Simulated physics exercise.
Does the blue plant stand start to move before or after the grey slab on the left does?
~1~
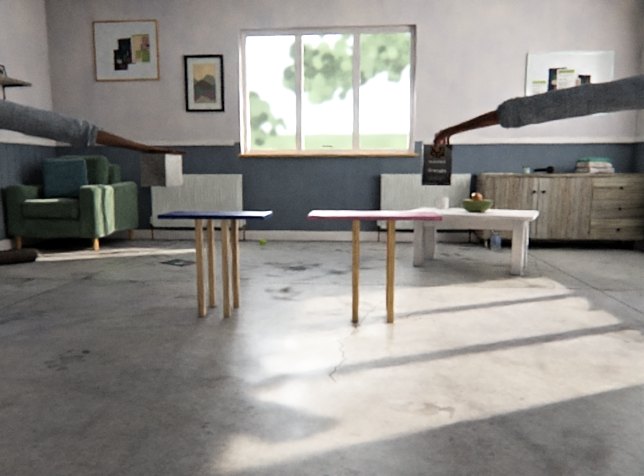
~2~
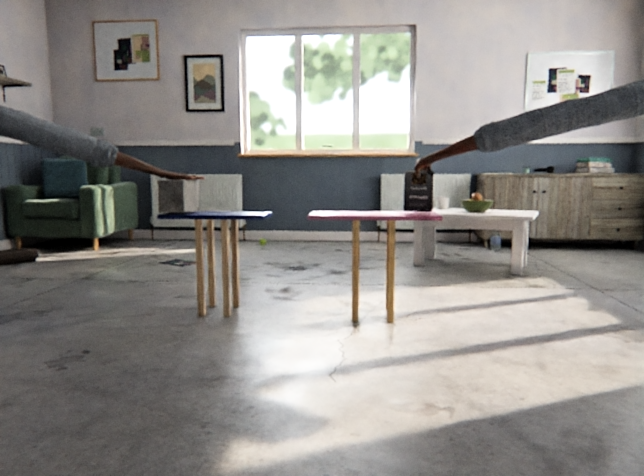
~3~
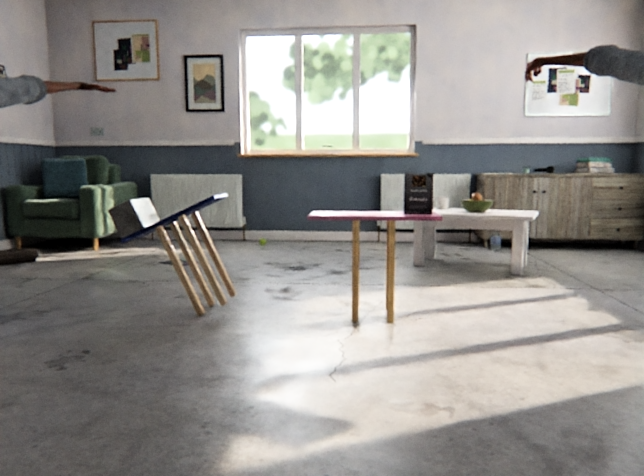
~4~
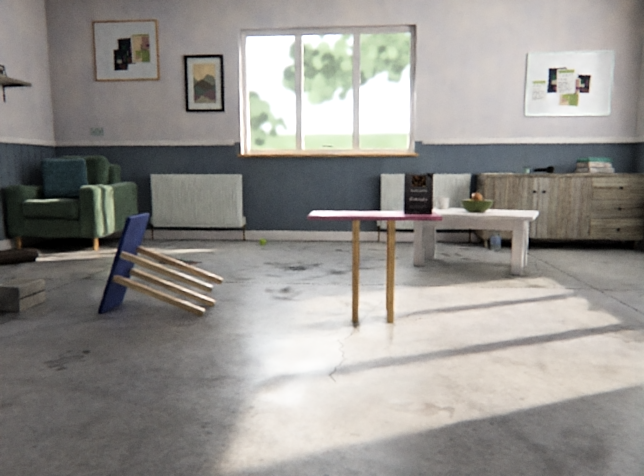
It starts to move after the grey slab. The slab is already being lowered by the hand while the blue plant stand is still in place, and the stand only tips later.
In the video, two hands lower a grey slab onto a blue plant stand and a dark packet onto a pink trestle, then let go and draw back. The blue stand tips over to the left, dropping the slab to the floor, while the trestle stays upright with its packet.
